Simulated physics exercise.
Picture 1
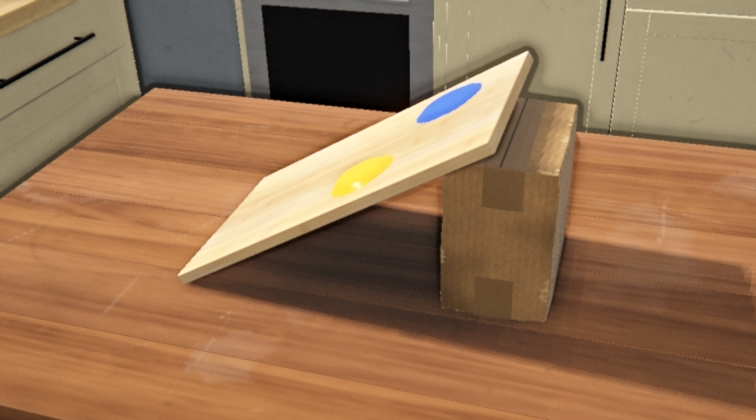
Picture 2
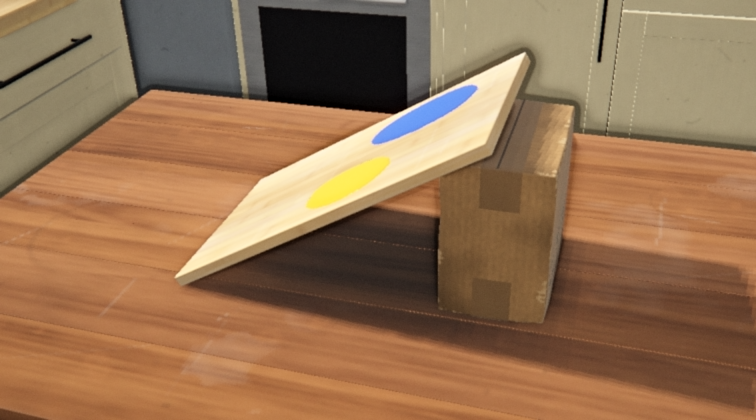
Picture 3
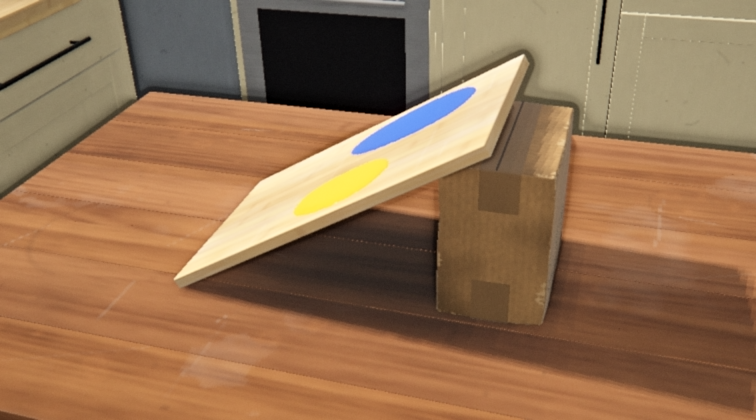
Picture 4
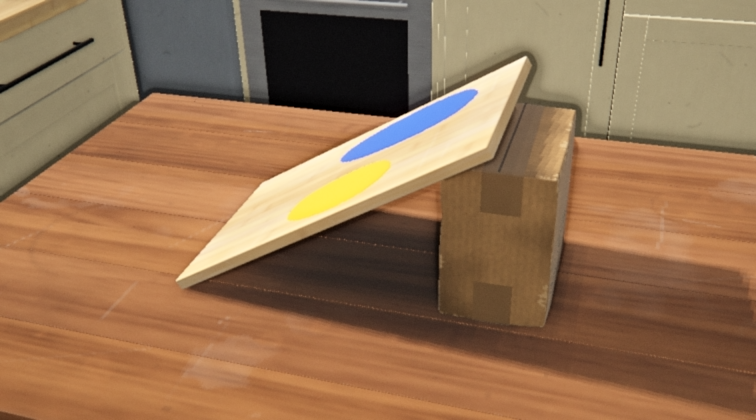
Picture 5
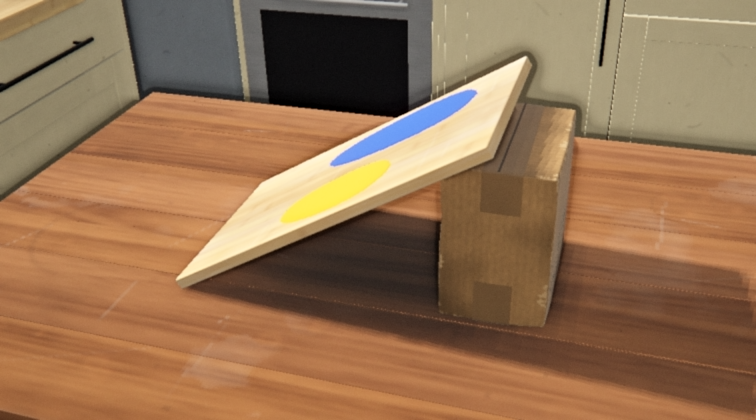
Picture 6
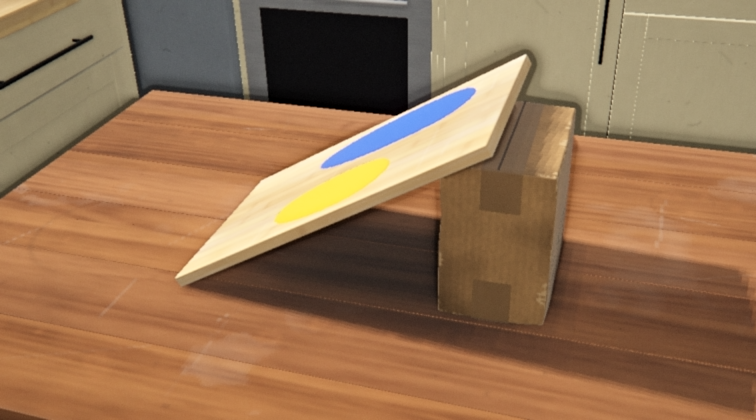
Blue and yellow sauces spread down a tilted chopping board, quickly at first, then more slowly.
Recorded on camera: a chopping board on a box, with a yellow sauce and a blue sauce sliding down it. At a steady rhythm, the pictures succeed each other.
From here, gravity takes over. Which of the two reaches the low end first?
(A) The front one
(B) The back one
(B) The back one.
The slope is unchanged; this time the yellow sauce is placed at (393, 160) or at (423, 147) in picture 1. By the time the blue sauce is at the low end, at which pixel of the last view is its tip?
Its tip is at (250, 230) in the first case and at (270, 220) in the second.
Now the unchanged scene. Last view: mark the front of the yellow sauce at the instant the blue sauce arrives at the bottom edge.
About (227, 236).
A moment on, the yellow sauce is three quarters of the way down; the blue sauce is three quarters of the way down.
Further on, the yellow sauce is three quarters of the way down; the blue sauce is close to the edge.
When it is over, the yellow sauce is close to the edge; the blue sauce is at the low edge.
